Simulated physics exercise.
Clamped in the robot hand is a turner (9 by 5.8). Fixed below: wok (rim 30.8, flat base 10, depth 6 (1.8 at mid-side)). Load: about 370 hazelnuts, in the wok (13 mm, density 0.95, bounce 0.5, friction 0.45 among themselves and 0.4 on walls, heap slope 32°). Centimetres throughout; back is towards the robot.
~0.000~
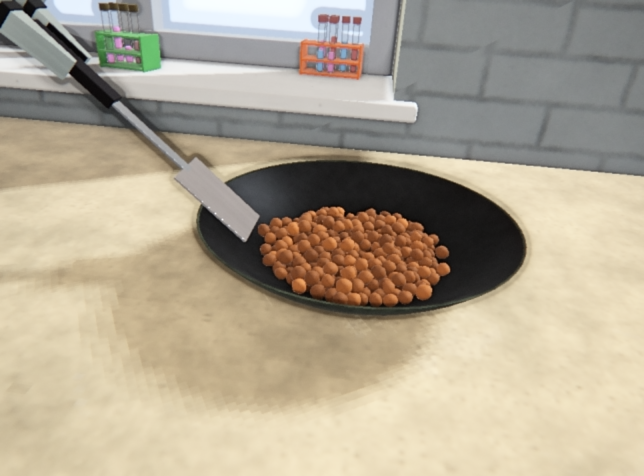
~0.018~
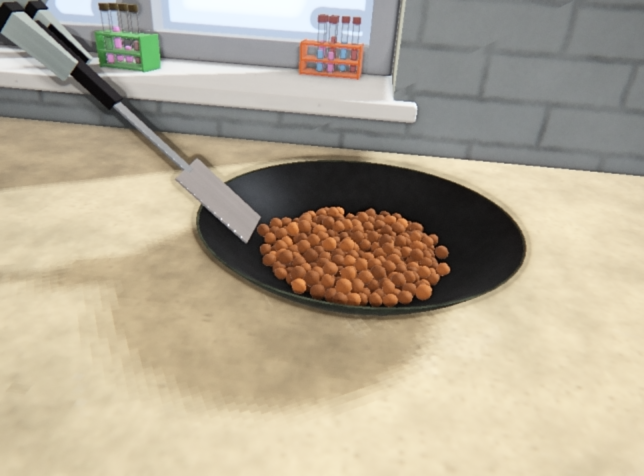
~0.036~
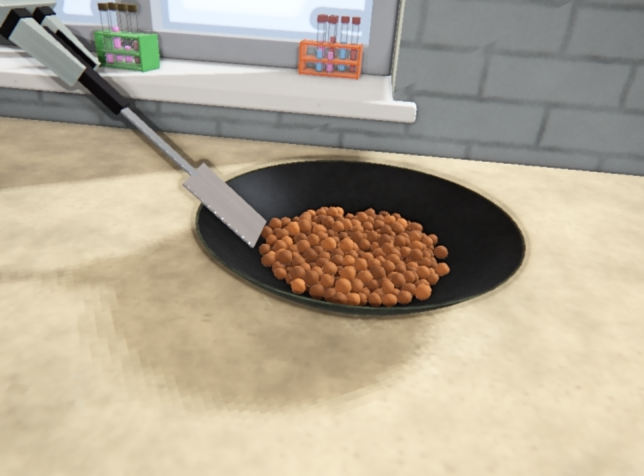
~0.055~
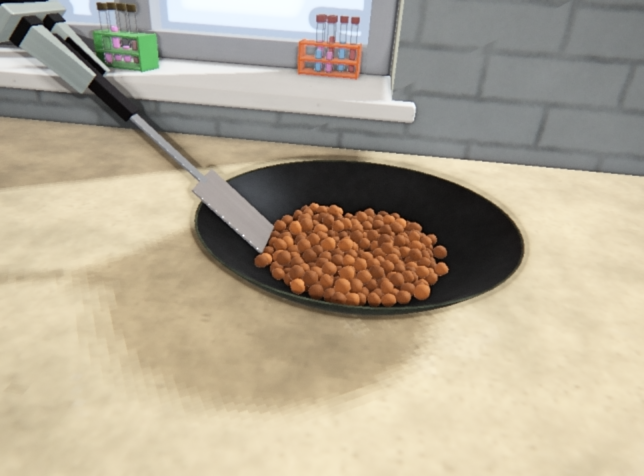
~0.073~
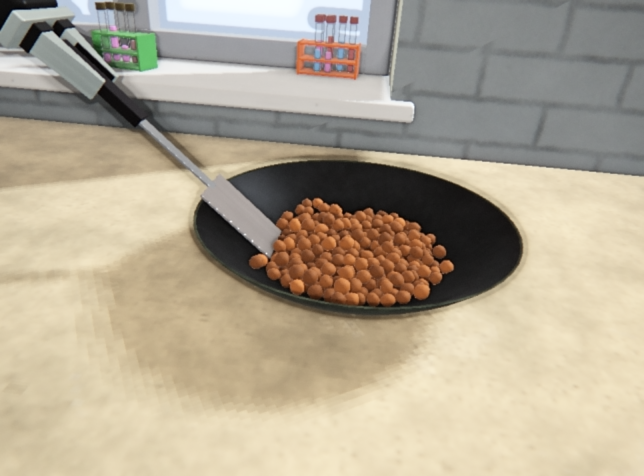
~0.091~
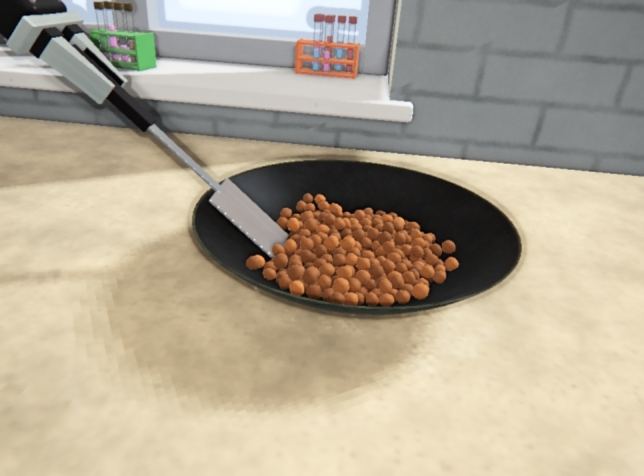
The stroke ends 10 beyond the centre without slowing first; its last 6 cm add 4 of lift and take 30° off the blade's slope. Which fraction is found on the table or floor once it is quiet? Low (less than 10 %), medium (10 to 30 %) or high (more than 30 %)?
On the table or floor the share is low, less than 10 %.
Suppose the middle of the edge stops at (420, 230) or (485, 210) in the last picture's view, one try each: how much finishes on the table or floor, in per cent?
Some 0 and 10 per cent.
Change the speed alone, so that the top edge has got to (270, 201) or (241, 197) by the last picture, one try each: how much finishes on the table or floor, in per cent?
About 25 and 15 per cent.
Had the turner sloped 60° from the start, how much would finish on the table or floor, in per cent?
It would be near 5 per cent.
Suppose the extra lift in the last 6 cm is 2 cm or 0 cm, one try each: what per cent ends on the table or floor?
About 0 and 0 per cent.
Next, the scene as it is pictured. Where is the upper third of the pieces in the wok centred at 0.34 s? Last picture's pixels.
At about (435, 237).
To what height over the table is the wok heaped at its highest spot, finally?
Roughly 7.0 cm.
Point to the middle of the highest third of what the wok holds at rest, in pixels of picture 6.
At about (445, 248).
After 0.21 s, sloping 42°, highest piece 5 above the table; 366 in the wok.
After 0.34 s, sloping 33°, highest piece 7 above the table; 366 in the wok.
After 0.60 s, sloping 12°, highest piece 7 above the table; 351 in the wok, 8 on the table or floor, 7 on the blade or in flight.
After 1.65 s, sloping 12°, highest piece 6 above the table; 351 in the wok, 15 on the table or floor.
At rest, 351 in the wok, 15 on the table or floor. That is 4 % on the table or floor.
